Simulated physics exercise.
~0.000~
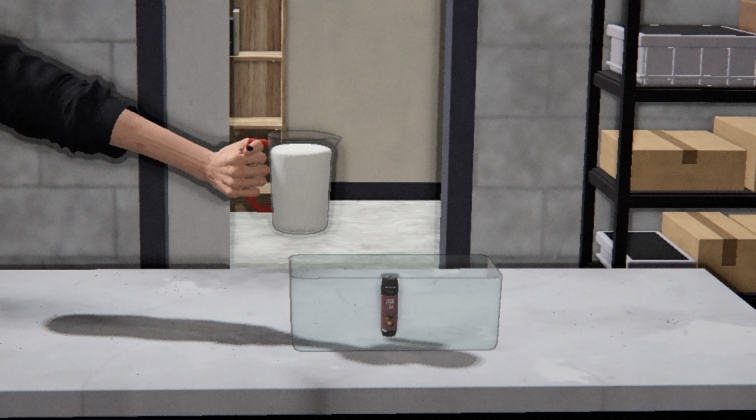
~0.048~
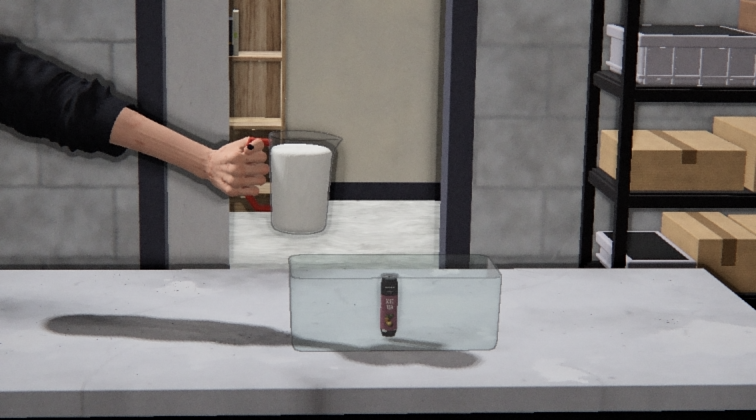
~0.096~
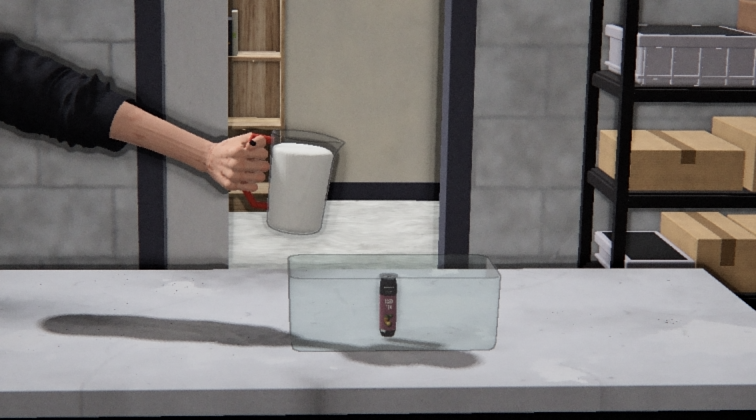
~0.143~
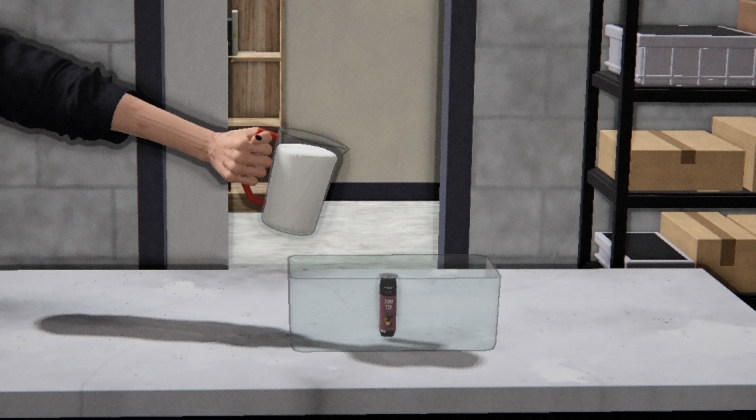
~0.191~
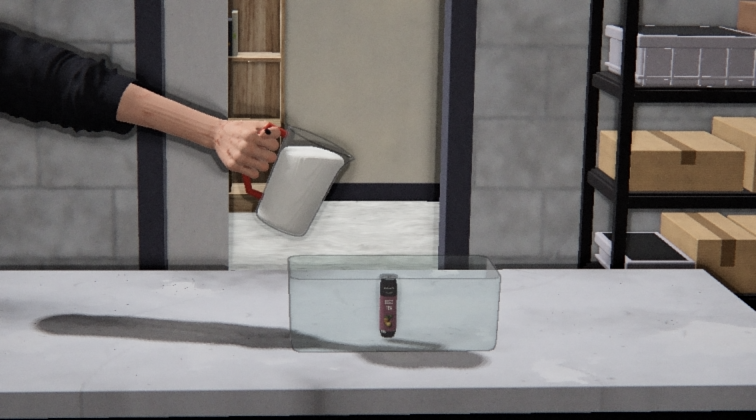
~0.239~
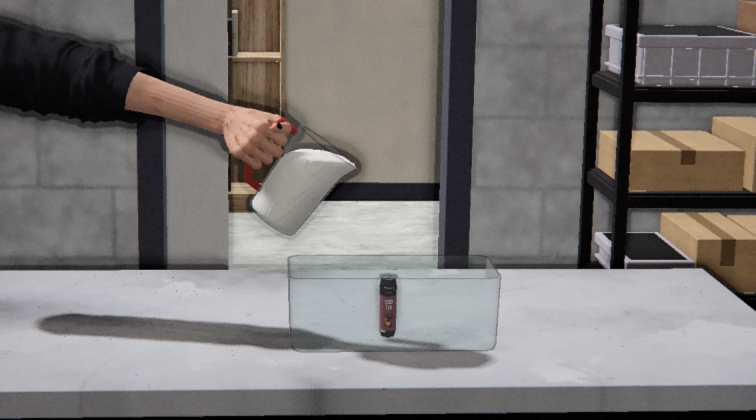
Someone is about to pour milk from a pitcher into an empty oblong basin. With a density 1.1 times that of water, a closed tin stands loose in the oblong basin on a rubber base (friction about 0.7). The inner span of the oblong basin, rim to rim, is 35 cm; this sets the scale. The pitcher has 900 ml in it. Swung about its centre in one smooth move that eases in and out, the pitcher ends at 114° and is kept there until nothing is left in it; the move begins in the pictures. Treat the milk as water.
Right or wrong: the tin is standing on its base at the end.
Wrong, it is lying on its side.
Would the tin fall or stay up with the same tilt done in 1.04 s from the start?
So the tin will tip over.
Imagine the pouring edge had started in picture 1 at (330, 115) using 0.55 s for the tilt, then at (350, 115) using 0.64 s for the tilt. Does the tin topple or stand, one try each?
First it falls; then it goes over.
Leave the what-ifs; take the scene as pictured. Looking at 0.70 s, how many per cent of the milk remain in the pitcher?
Roughly 14 per cent.
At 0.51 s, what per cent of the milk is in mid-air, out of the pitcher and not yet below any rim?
Near 22 per cent at that moment.
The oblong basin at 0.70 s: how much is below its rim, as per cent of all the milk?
72 per cent or thereabouts.
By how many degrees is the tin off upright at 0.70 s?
Near 10 degrees.
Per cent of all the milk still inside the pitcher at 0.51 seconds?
Roughly 60 percent.
Then, 0.51 s in, the tilt is 103° and 60 per cent is still to pour; the tin stands where it began.
Then, 0.70 s in, the tilt is 114° and 14 per cent is still to pour; the tin leans 11°.
Then, 0.91 s in, the tilt is 114° and 1 per cent is still to pour; the tin leans 59°.
Then, 1.13 s in, the tilt is 114° and 0 per cent is still to pour; the tin lies on its side.
Finally, the tin lies on its side.
